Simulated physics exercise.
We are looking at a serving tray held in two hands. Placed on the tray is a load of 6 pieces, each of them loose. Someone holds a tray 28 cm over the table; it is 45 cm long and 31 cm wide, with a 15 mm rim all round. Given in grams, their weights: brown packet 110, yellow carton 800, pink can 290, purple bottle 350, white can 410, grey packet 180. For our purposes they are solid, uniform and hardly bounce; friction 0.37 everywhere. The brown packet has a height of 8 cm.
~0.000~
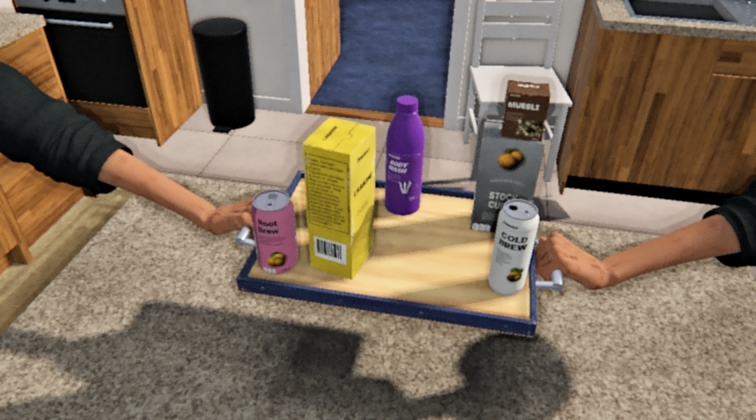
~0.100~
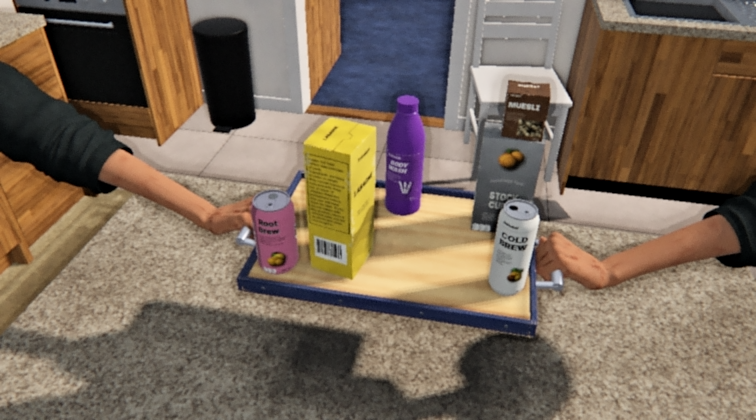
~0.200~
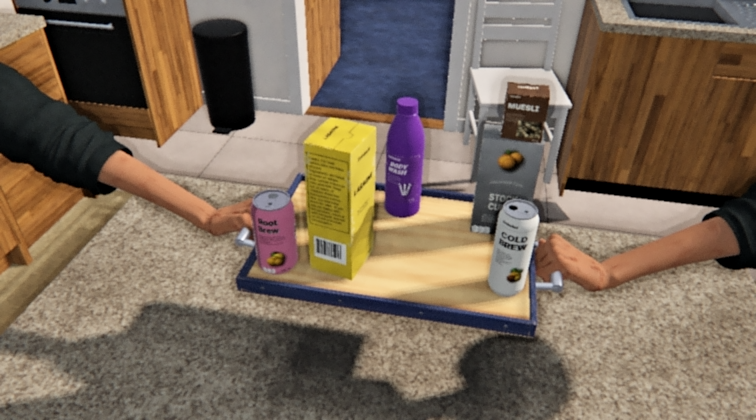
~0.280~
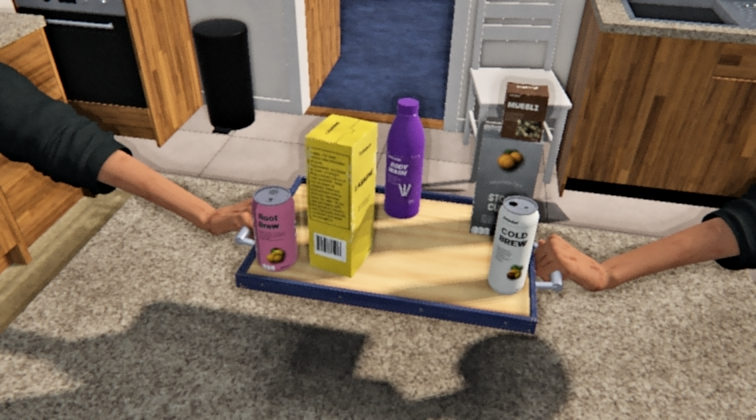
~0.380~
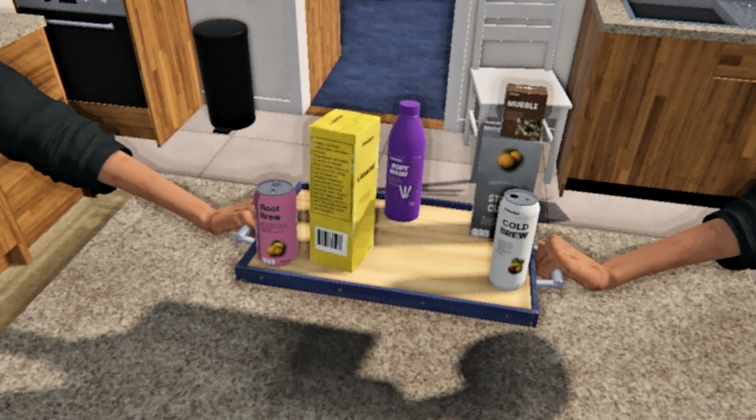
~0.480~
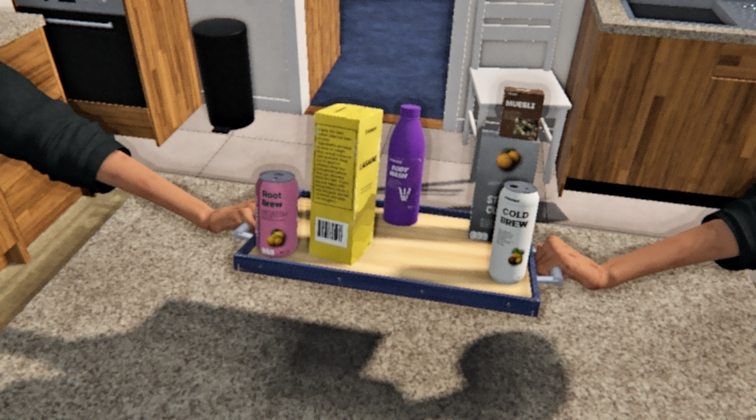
In a kitchen, two hands tilt a tray of cartons, cans and a bottle slightly away.
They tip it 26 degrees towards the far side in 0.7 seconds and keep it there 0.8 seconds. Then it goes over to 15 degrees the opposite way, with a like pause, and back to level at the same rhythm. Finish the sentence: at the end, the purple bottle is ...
Off the tray.
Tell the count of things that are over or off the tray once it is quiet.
That comes to 6.
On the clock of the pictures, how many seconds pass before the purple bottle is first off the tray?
Roughly at the 0.8 s mark.
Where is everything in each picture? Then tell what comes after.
The first picture shows tray level; purple bottle (405, 156); brown packet (525, 111).
The second picture shows tray level; pink can (275, 233); white can (513, 250).
The third picture shows tray tilted 1°, far edge down; grey packet (505, 183); brown packet (524, 112).
The fourth picture shows tray tilted 3°, far edge down; yellow carton (342, 198); pink can (275, 230).
The fifth picture shows tray tilted 8°, far edge down; white can (513, 242); grey packet (504, 185).
The sixth picture shows tray tilted 15°, far edge down; purple bottle (405, 165); brown packet (521, 113).
By 0.98 s, tray tilted 26°, far edge down; brown packet, purple bottle and grey packet now off the tray; white can on its side; yellow carton rocked 54° off its seat.
By 1.88 s, tray tilted 13°, far edge down; yellow carton and pink can now off the tray; white can on its side.
By 2.88 s, tray tilted 15°, near edge down; white can on its side.
When it is over (4.3 s), off the tray, brown packet, yellow carton, pink can, purple bottle and grey packet; lying over on the tray, white can. In the last view, purple bottle near (337, 311).
